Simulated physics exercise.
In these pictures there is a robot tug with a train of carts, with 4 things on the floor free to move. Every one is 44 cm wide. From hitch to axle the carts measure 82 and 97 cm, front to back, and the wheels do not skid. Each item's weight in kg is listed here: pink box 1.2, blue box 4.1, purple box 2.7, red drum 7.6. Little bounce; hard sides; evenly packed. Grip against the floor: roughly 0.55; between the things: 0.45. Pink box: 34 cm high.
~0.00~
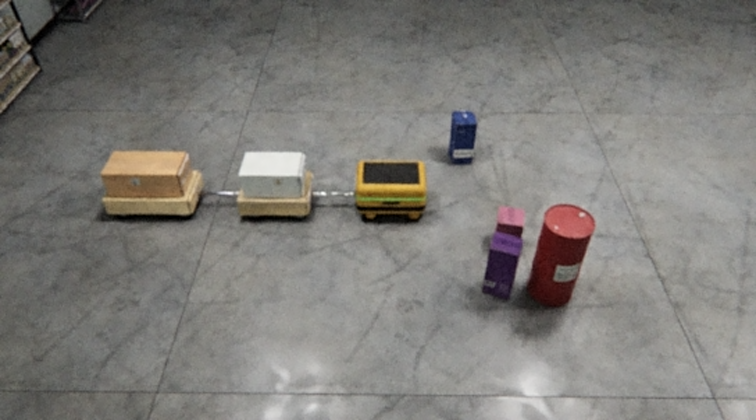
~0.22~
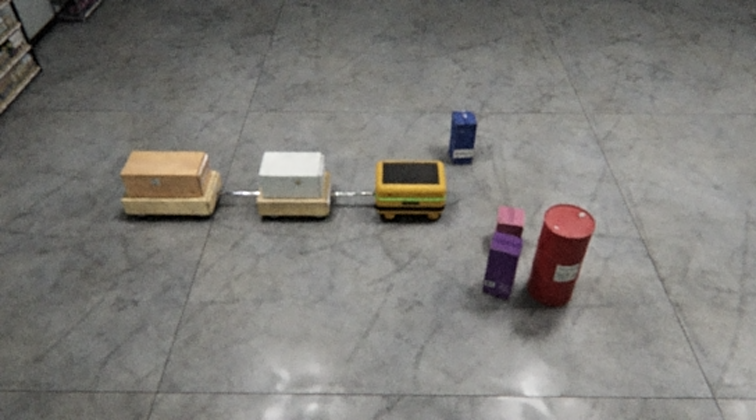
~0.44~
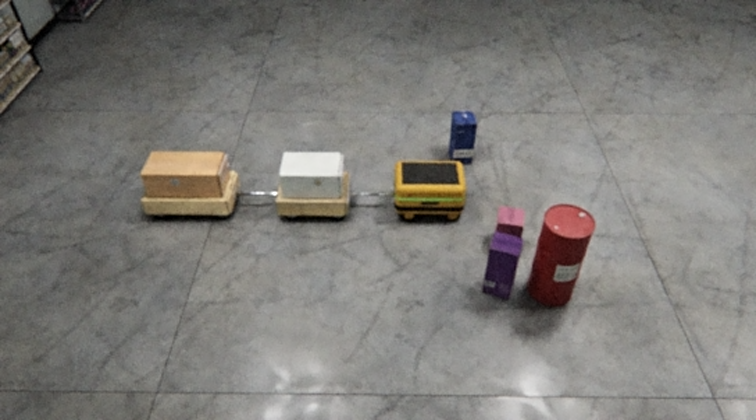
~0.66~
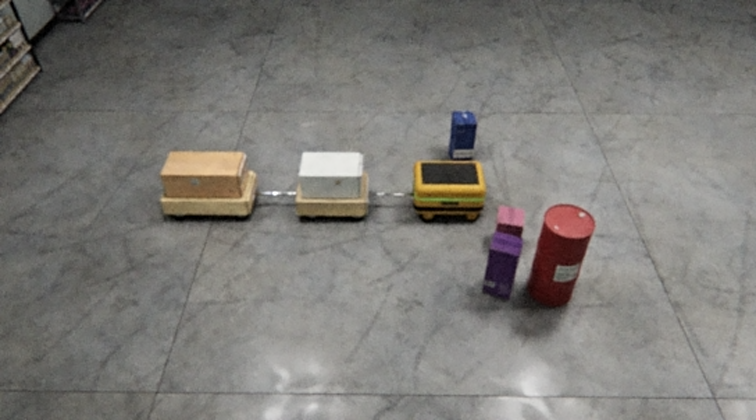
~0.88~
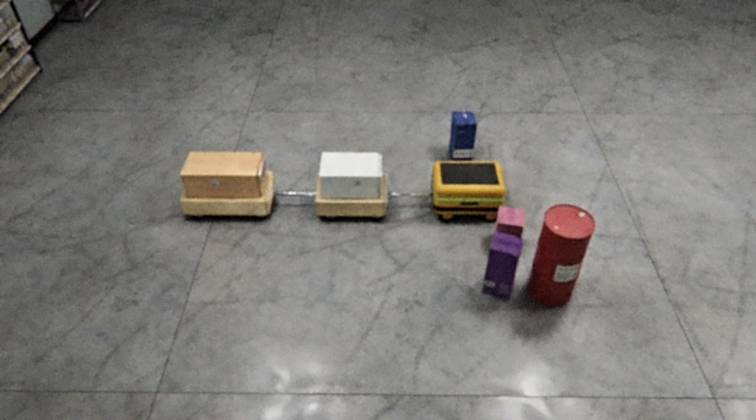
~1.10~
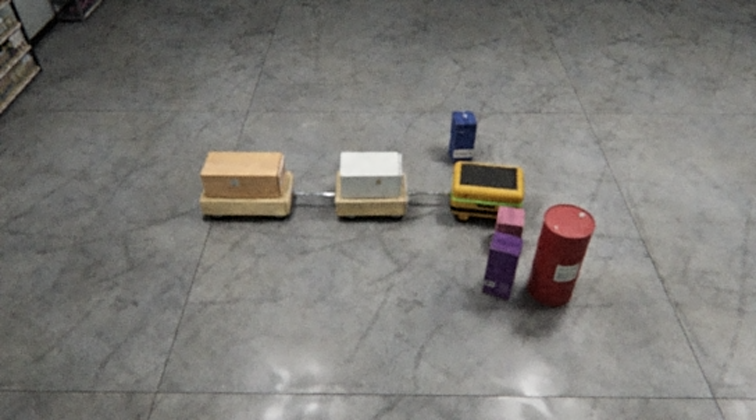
On a grey concrete floor, a yellow robot tug pulling two loaded carts rightward between a blue box and pink and purple boxes beside a red drum.
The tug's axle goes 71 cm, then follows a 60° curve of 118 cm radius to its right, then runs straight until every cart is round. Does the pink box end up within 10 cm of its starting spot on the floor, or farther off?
It is going to change position.
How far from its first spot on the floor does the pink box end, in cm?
I'd say about 180 cm between start and finish.
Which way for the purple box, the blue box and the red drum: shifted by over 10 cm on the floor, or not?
First, the purple box stays in its position; second, the blue box stays in its position; third, the red drum is moved away.
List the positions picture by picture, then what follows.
In the first frame, 0 cm covered; pink box (508, 230); blue box (462, 138).
In the second frame, 18 cm covered; red drum (559, 257); blue box (462, 138).
In the third frame, 35 cm covered; purple box (502, 266); red drum (559, 257).
In the fourth frame, 53 cm covered; blue box (462, 138); purple box (502, 266).
In the fifth frame, 70 cm covered; red drum (559, 257); blue box (462, 138).
In the sixth frame, 88 cm covered; pink box (508, 230); purple box (502, 266).
After 2.20 s, 176 cm covered; pink box slid 3 cm near (508, 232).
After 3.20 s, 256 cm covered; pink box slid 58 cm near (554, 273); red drum slid 28 cm.
After 4.40 s, 352 cm covered; pink box slid 78 cm near (569, 292); red drum slid 50 cm.
After 5.50 s, 440 cm covered; pink box slid 136 cm near (639, 338); red drum slid 57 cm.
At rest (6.6 s), not toppled but over 10 cm from the start, pink box and red drum; the other 2 in place, give or take 10 cm. Seen from the same camera at the end, pink box near (693, 381).
